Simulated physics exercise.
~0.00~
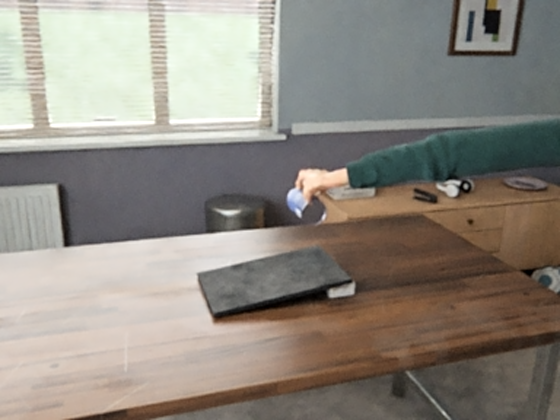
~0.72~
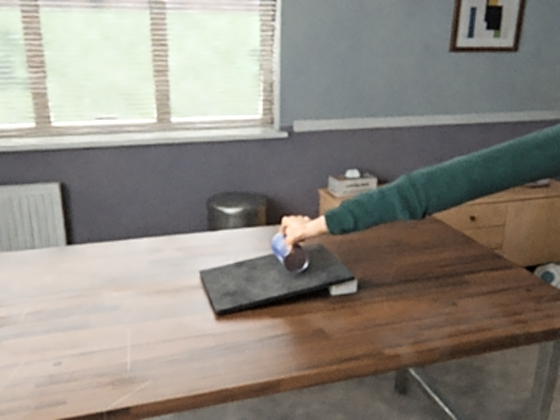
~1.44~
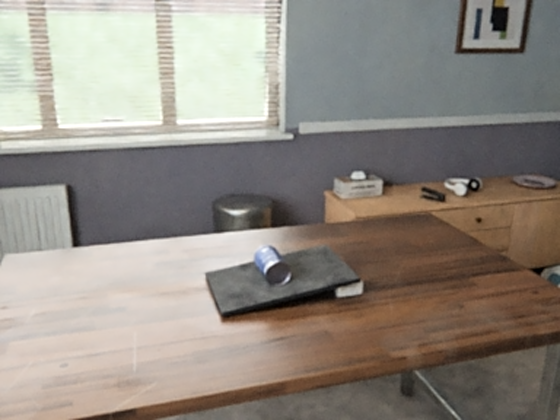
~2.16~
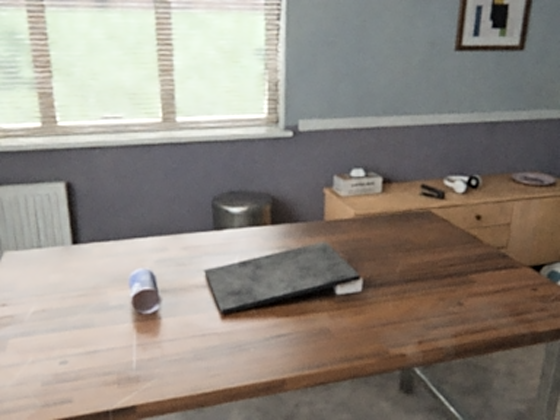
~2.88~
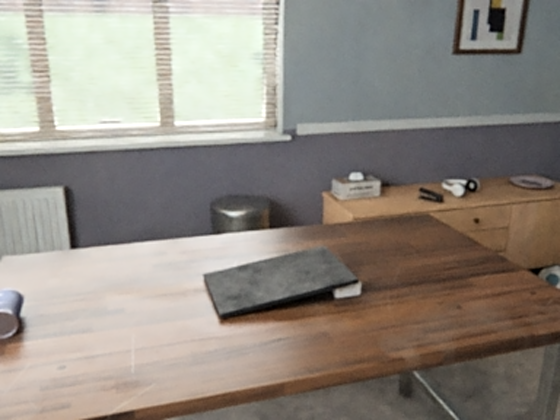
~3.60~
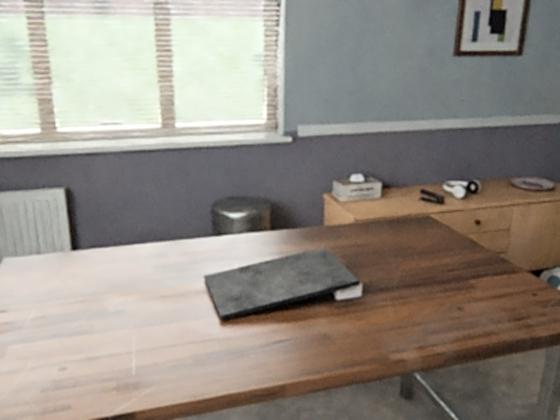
A hand placing a blue tin on a sloping dark board and letting go, the tin rolling left across the table and out of view.
